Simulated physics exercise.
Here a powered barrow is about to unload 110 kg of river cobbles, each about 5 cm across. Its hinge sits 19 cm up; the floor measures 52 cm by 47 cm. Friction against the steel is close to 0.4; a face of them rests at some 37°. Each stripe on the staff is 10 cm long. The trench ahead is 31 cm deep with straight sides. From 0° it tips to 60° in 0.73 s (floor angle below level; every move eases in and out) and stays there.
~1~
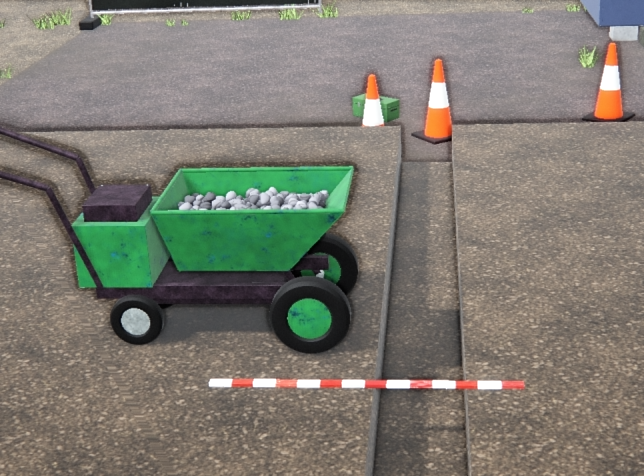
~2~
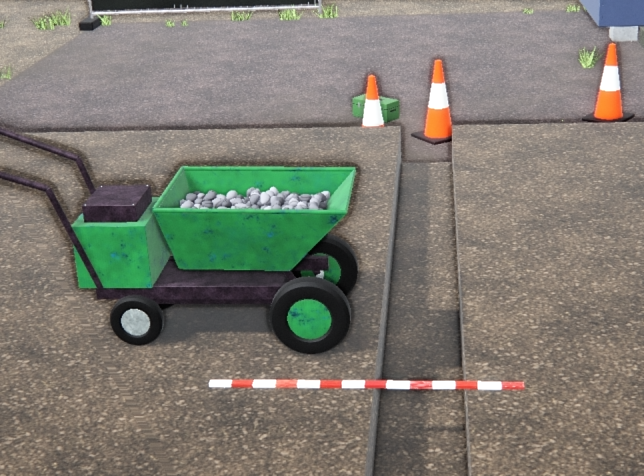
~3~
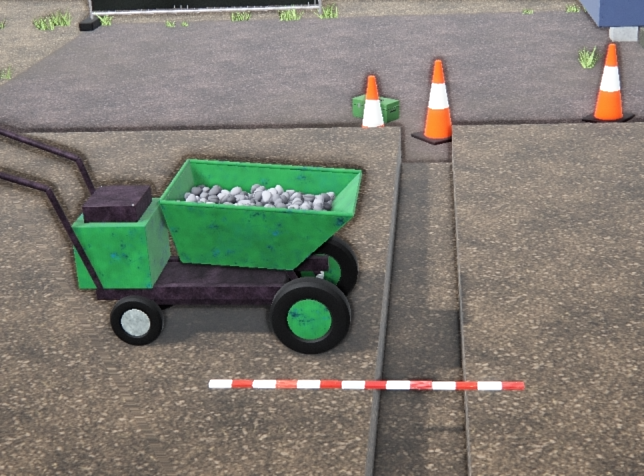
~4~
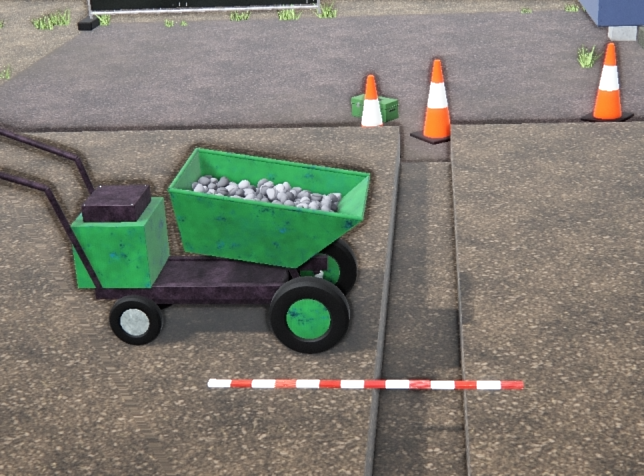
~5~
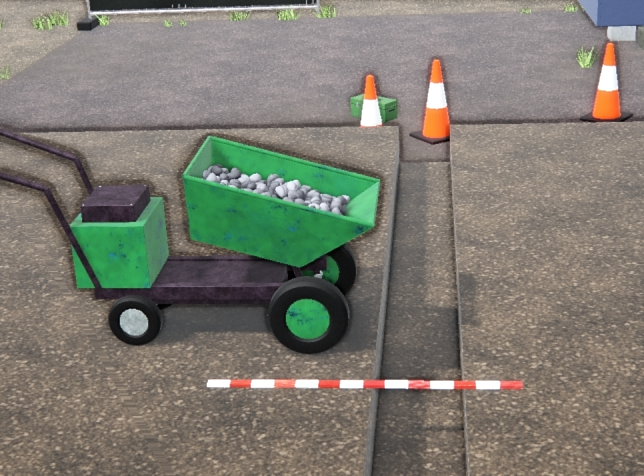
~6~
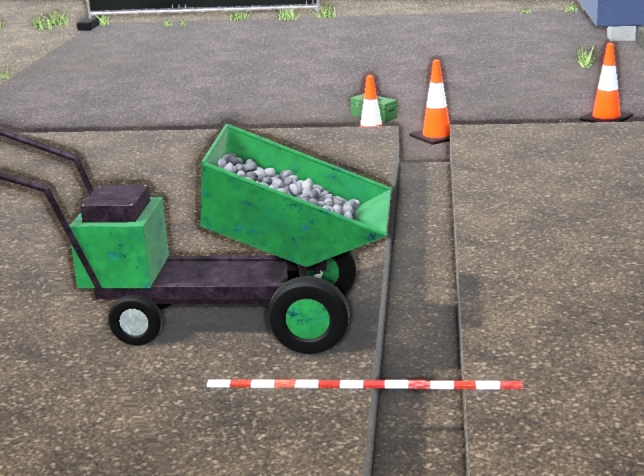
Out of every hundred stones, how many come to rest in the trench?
Roughly 40 per cent ends in the trench.
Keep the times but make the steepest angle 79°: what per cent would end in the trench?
It would be near 40 per cent.
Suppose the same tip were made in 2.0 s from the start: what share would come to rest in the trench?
In that case some 55 per cent.
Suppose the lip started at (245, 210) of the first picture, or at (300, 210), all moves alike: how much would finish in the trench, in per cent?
Near 65 per cent from the first place, 75 from the second.
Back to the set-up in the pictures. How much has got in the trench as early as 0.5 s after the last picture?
Some 10 per cent.
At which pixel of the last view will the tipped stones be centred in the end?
Their middle is at about (478, 324).
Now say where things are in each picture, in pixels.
The tray is at 0°, its lip at (343, 211); the top of the load is at (235, 199), in the first frame.
The tray is at 1°, its lip at (346, 212); the top of the load is at (236, 198), in the second frame.
Lip at (353, 215), floor tilted 5°, highest stones at (233, 194), in the third frame.
Lip at (362, 219), floor tilted 10°, highest stones at (219, 186), in the fourth frame.
Lip at (373, 226), floor tilted 16°, highest stones at (224, 175), in the fifth frame.
Lip at (386, 235), floor tilted 23°, highest stones at (236, 164), in the sixth frame.
Then, 0.2 s after the last picture the floor is at 51°, 100 % in the tray; the foremost stones are at (396, 251).
Then, 0.5 s after the last picture the floor is at 60°, 89 % in the tray, 8 % in the trench, 3 % past the trench; the foremost stones are at (476, 292).
Then, 0.9 s after the last picture the floor is at 60°, 45 % in the tray, 11 % in the trench, 44 % past the trench; the foremost stones are at (607, 336).
Then, 2.8 s after the last picture the floor is at 60°, 10 % in the tray, 40 % in the trench, 49 % past the trench; the foremost stones are past the picture's edge.
